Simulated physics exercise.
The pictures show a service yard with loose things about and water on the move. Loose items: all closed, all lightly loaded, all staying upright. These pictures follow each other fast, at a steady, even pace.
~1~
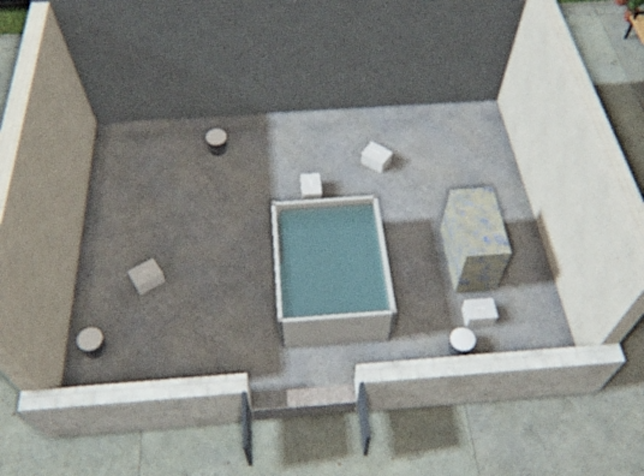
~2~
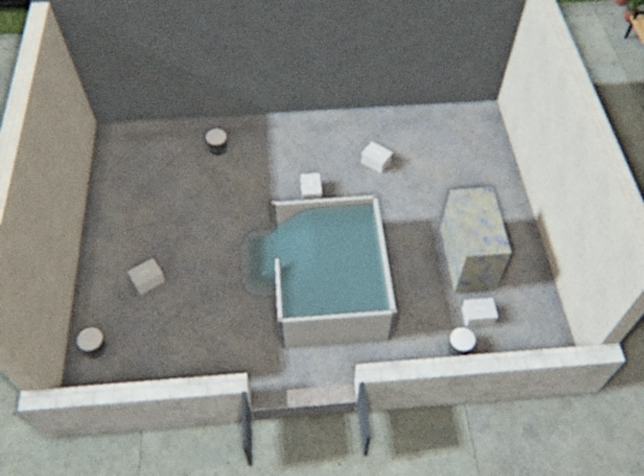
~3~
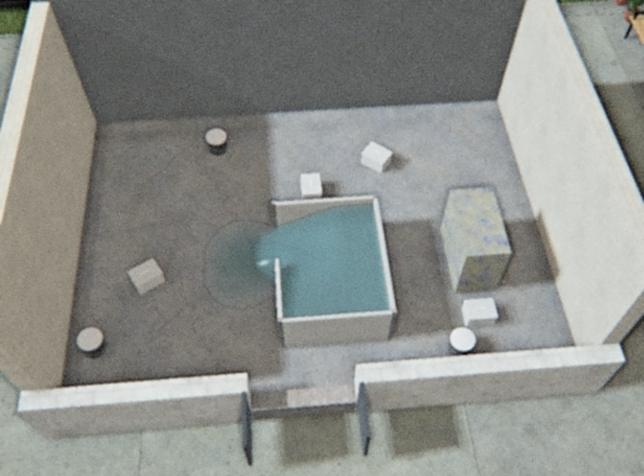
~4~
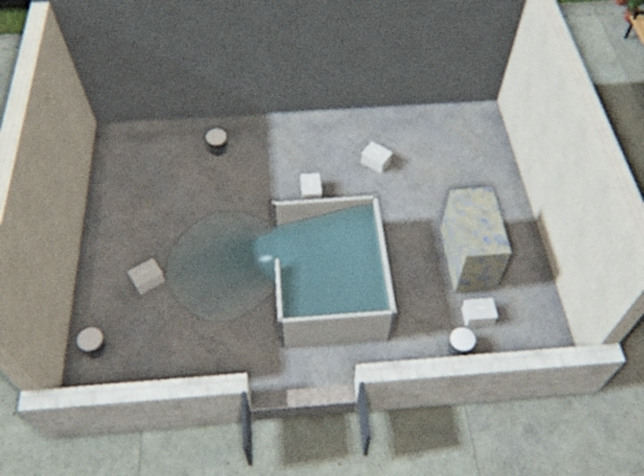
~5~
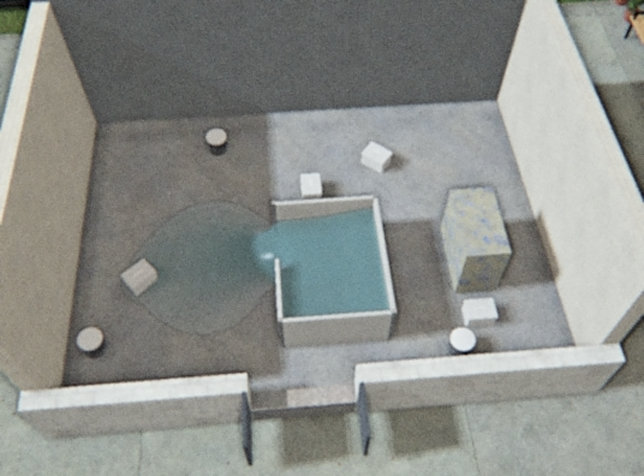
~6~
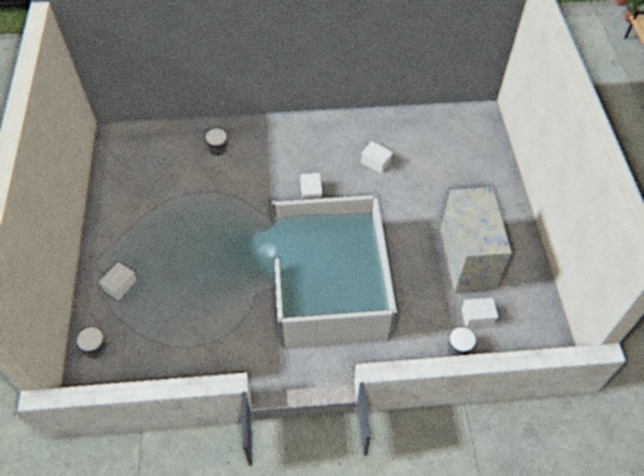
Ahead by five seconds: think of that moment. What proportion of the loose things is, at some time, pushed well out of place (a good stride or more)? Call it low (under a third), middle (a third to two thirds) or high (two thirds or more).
Middle.
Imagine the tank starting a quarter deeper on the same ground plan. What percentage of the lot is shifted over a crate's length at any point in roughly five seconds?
Roughly 90 %.
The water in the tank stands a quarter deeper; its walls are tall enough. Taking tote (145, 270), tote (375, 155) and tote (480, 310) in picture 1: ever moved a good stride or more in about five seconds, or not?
Taking them as listed - the full distance for the first, the full distance for the second, a shorter distance for the third.
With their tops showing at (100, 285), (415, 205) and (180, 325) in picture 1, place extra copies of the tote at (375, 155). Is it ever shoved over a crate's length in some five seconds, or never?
First driven off; second falls short; third driven off.
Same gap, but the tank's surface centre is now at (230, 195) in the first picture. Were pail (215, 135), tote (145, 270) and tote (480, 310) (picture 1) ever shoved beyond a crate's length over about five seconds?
Taking them in order, went past that, went past that, fell short.
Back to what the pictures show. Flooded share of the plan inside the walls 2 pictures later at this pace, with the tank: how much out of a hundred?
About 30 per cent.
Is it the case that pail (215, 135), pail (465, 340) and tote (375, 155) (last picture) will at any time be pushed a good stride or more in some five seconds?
Successively: Moved a long way, never went far, never went far.
A moment on, 1 of 7 are well off their spots; 0 afloat.
Next, 2 of 7 are well off their spots; 2 afloat.
Later, 3 of 7 are well off their spots; 2 afloat.
In the end, 3 of 7 are well off their spots, and 3 have been at some point; 2 afloat.
